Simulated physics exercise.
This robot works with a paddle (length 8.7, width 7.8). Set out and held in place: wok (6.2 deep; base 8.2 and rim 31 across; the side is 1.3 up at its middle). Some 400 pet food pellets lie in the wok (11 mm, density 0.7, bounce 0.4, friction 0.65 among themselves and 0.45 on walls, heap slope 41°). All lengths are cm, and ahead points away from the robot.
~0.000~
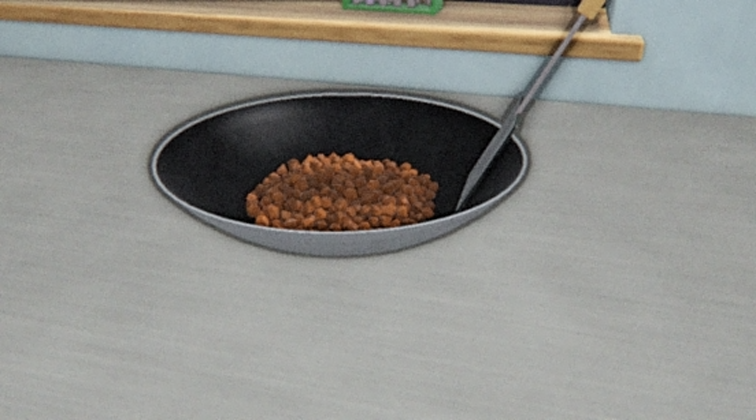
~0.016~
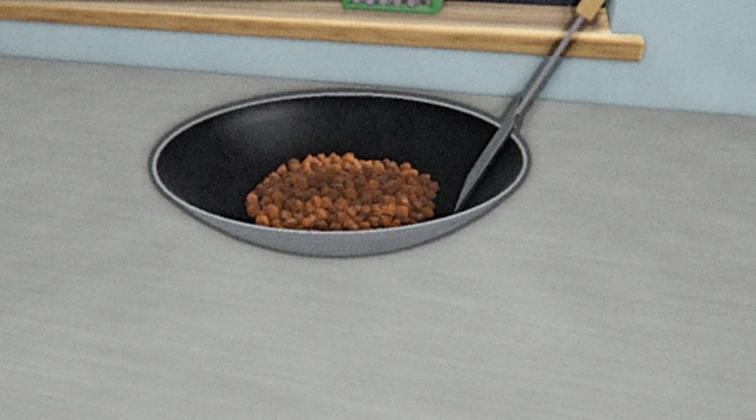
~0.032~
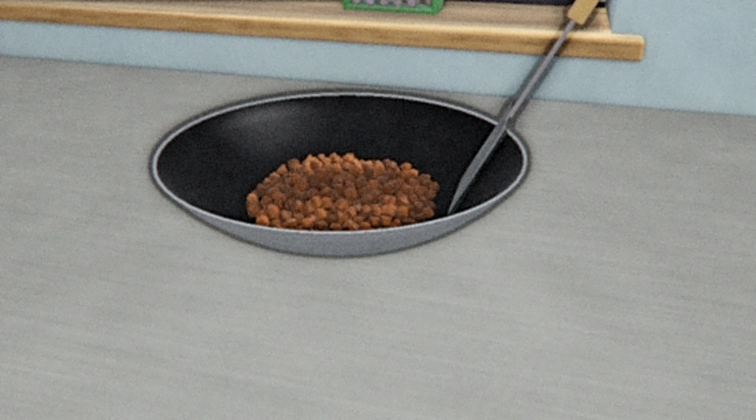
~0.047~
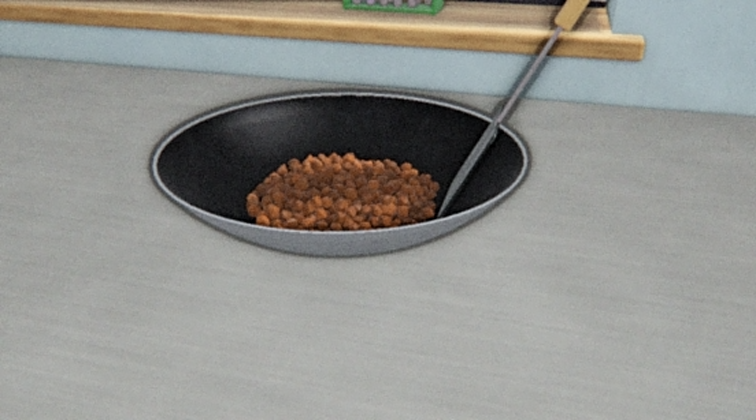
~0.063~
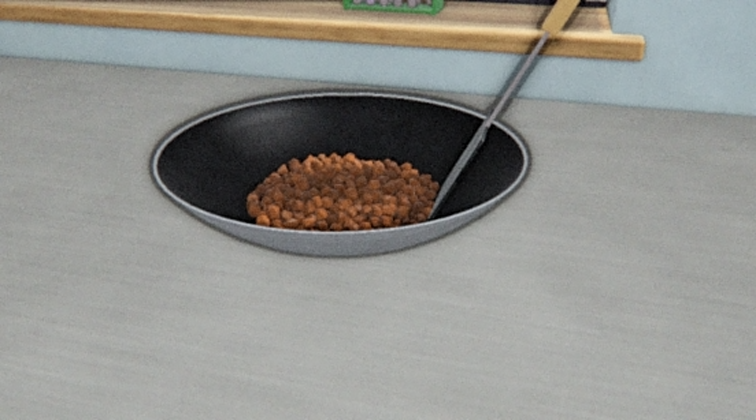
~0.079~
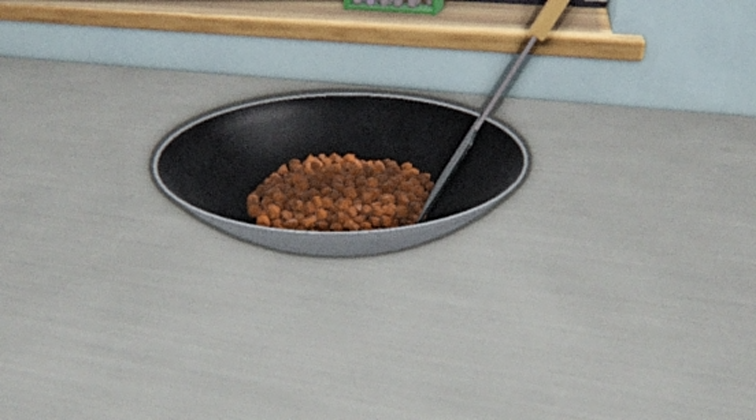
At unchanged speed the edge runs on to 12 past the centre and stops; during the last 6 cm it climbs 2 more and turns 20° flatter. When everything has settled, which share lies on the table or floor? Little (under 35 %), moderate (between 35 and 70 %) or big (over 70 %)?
Share on the table or floor: Little (under 35 %).
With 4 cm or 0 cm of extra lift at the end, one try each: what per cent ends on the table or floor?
Some 20 and 25 per cent.
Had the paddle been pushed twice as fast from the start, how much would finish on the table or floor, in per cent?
In that case some 45 per cent.
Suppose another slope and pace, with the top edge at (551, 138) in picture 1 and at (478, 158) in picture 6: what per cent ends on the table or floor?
Some 40 per cent.
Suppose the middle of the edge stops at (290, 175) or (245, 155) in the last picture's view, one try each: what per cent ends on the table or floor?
About 0 and 5 per cent.
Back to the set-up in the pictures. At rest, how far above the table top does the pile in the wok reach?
About 6.0 cm.
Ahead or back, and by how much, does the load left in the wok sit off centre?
Roughly 4.5 cm ahead.
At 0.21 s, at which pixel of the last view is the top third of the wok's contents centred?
At about (284, 172).
After 0.21 s, sloping 63°, highest piece 4 above the table; 401 in the wok.
After 0.34 s, sloping 59°, highest piece 7 above the table; 401 in the wok.
After 0.61 s, sloping 43°, highest piece 7 above the table; 291 in the wok, 104 on the table or floor, 6 on the blade or in flight.
After 1.66 s, sloping 43°, highest piece 7 above the table; 291 in the wok, 110 on the table or floor.
At rest, 291 in the wok, 110 on the table or floor. That is 27 % on the table or floor.
